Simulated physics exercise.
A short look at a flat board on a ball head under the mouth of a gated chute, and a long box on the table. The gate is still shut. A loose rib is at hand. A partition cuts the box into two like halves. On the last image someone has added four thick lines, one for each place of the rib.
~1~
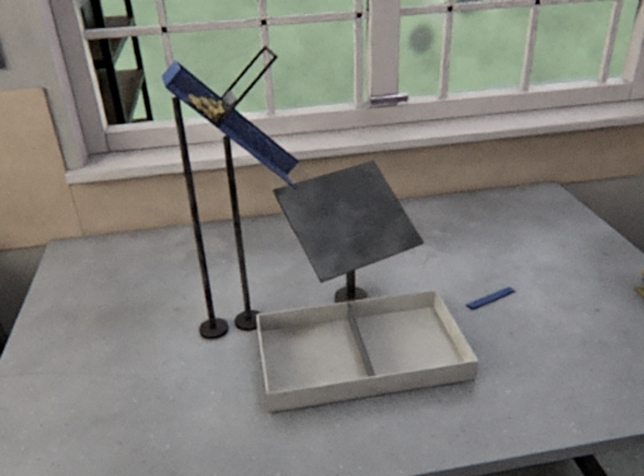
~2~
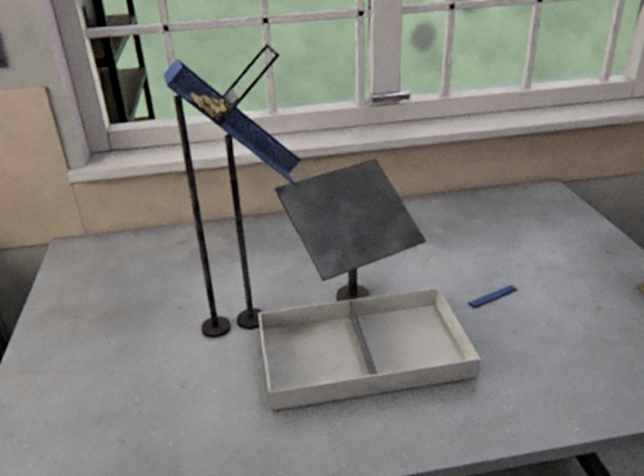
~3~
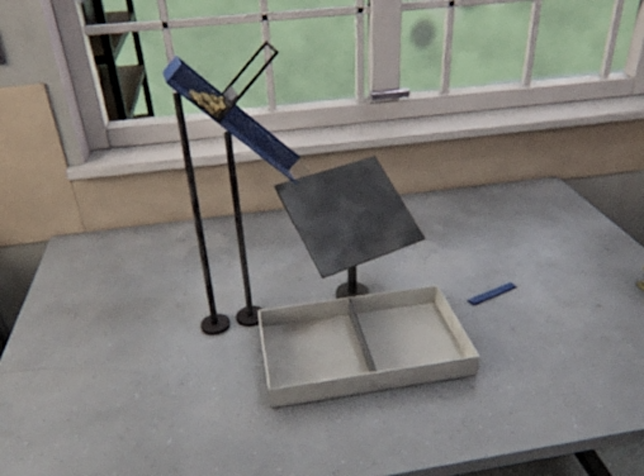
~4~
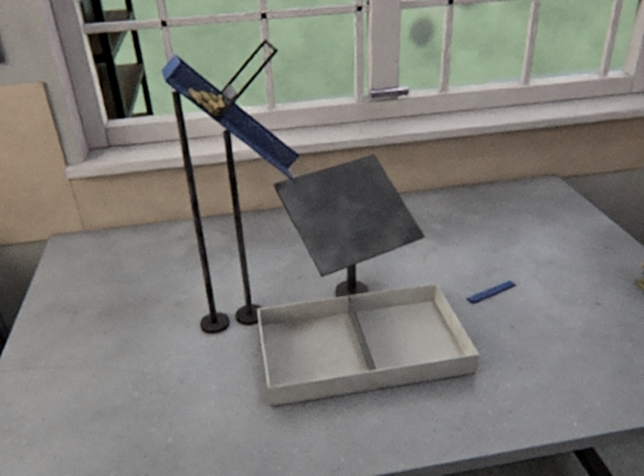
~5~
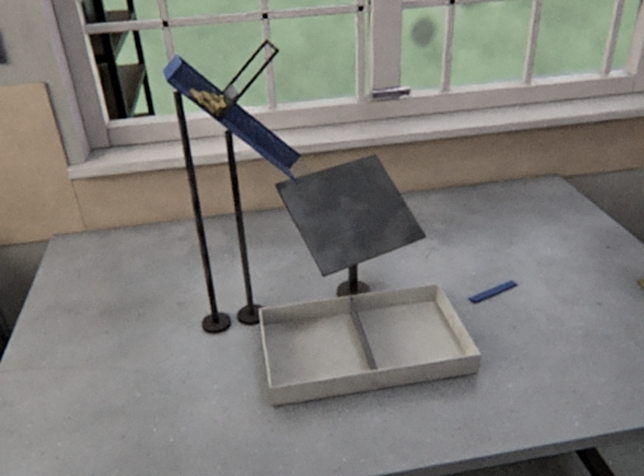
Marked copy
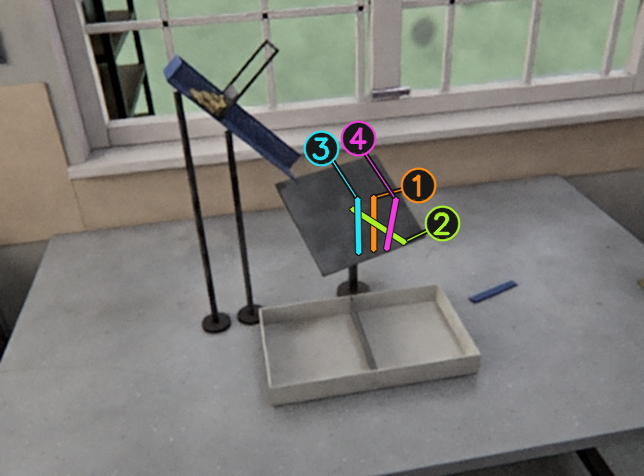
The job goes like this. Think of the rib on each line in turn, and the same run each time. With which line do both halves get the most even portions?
3 works best here.
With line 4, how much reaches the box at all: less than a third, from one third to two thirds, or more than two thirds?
It is more than two thirds.
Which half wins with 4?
The right half.
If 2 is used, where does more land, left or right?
The right half.
On the marked copy, line 1 from (373, 197) to (373, 249); line 2 from (352, 209) to (403, 242); line 3 from (357, 199) to (358, 252); line 4 from (395, 199) to (386, 248).
With 1, of what is caught, a small part in the left half, nearly all in the right.
With 2, of what is caught, none in the left half, all in the right.
With 3, of what is caught, about half in the left half, about half in the right.
With 4, of what is caught, none in the left half, all in the right.
